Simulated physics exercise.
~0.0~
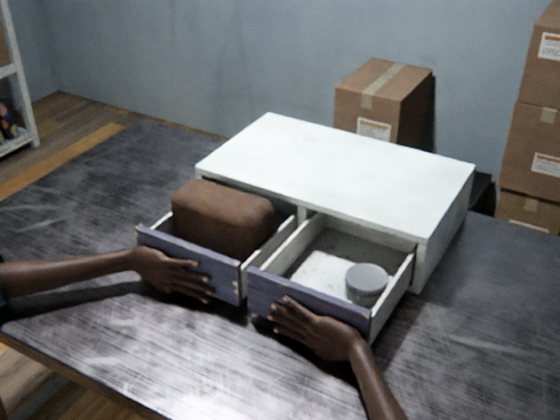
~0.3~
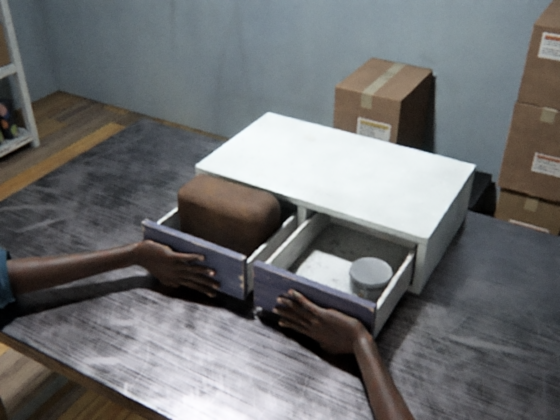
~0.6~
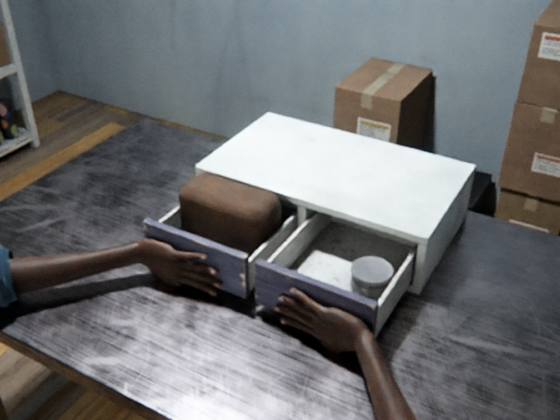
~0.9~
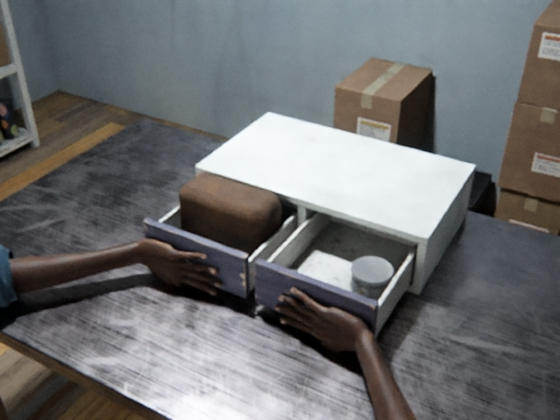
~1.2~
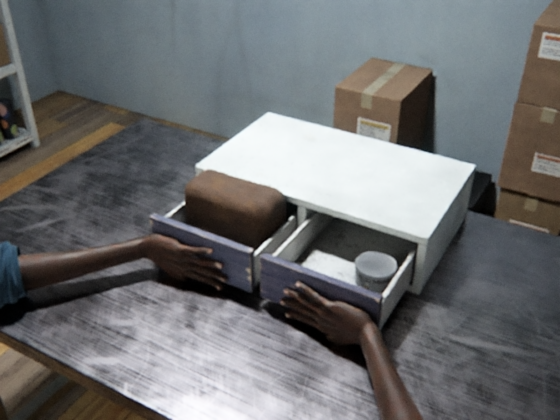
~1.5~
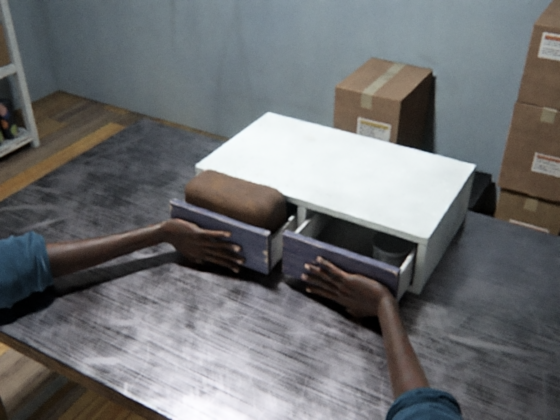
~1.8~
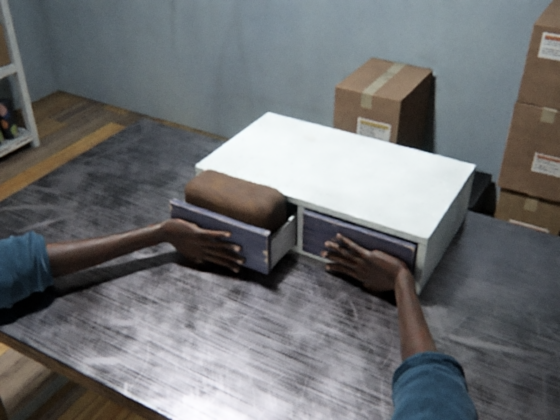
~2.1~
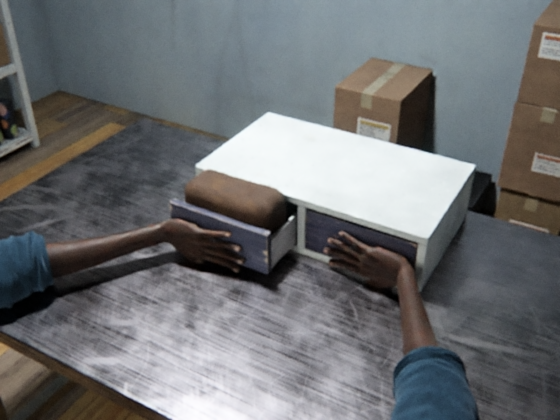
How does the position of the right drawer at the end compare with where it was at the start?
At the start the right drawer is pulled well out of the white chest, with a grey tin showing inside. By the end it has been pushed all the way in and sits flush with the front.
